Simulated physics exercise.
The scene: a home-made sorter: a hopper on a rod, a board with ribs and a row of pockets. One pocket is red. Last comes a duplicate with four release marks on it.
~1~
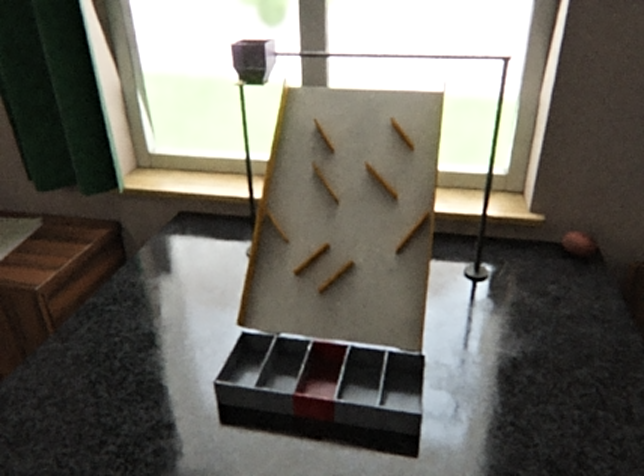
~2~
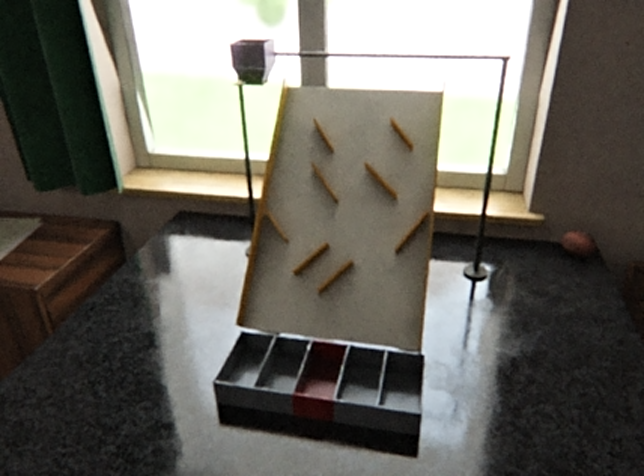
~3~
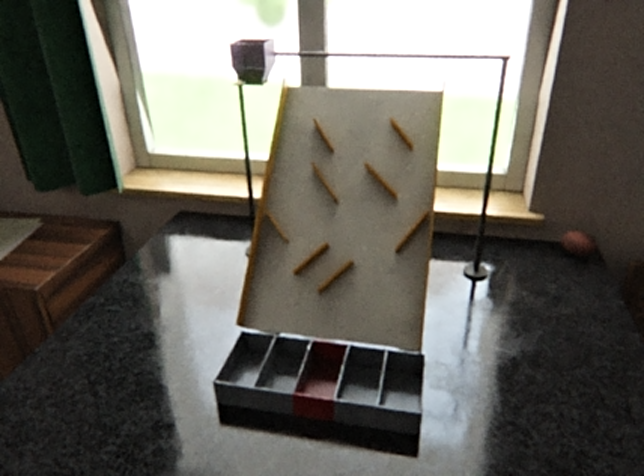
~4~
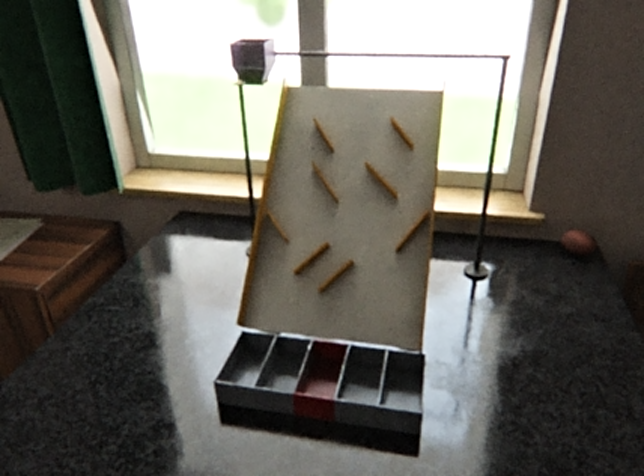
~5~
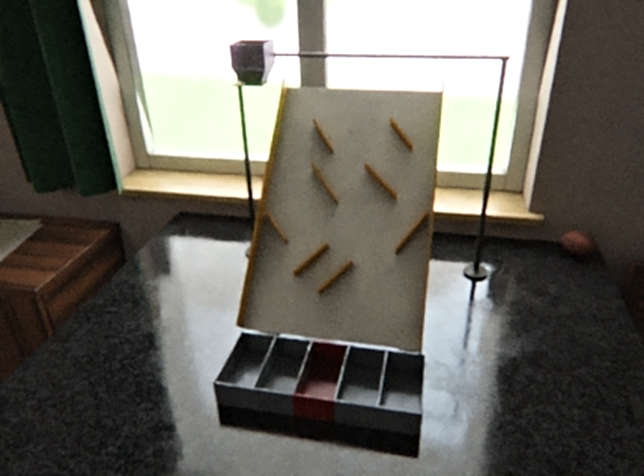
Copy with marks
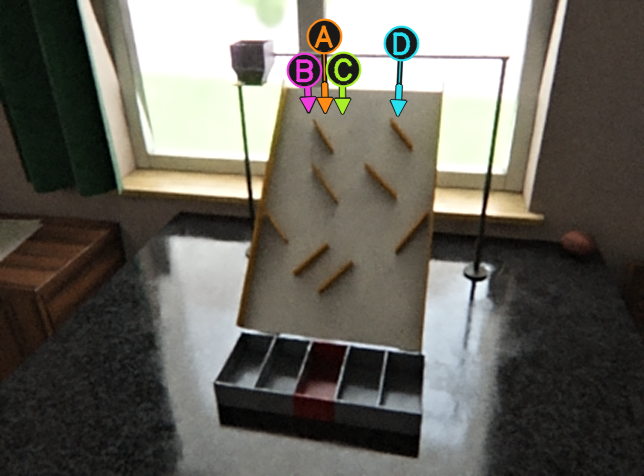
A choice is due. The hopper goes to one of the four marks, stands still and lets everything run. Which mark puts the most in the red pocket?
The best mark is D.
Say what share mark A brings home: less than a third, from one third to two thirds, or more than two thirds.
Mark A gives less than a third.
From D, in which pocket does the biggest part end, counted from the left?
The third from the left.
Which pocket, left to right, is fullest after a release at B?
The first from the left.
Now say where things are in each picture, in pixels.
The first picture shows hopper at (256, 78), allspice berries, door shut.
The second picture shows ribs (314, 119) to (331, 147), (391, 117) to (412, 145), (312, 162) to (336, 199).
The third picture shows ribs (365, 162) to (396, 194), (265, 208) to (285, 239), (395, 249) to (428, 210).
The fourth picture shows ribs (293, 272) to (327, 242), (318, 290) to (352, 259).
The fifth picture shows red pocket at (314, 406), number 3 of 5 from the left.
On the marked copy, mark A meets the board at (325, 107); mark B meets the board at (308, 106); mark C meets the board at (342, 108); mark D meets the board at (398, 109).
For mark A, none in the red pocket, nearly all in other pockets, a small part held on the board, a stray few outside the box.
For mark B, none in the red pocket, nearly all in other pockets, a stray few held on the board.
For mark C, a stray few in the red pocket, nearly all in other pockets, a small part outside the box.
For mark D, about half in the red pocket, about a third in other pockets, a small part held on the board, a stray few outside the box.
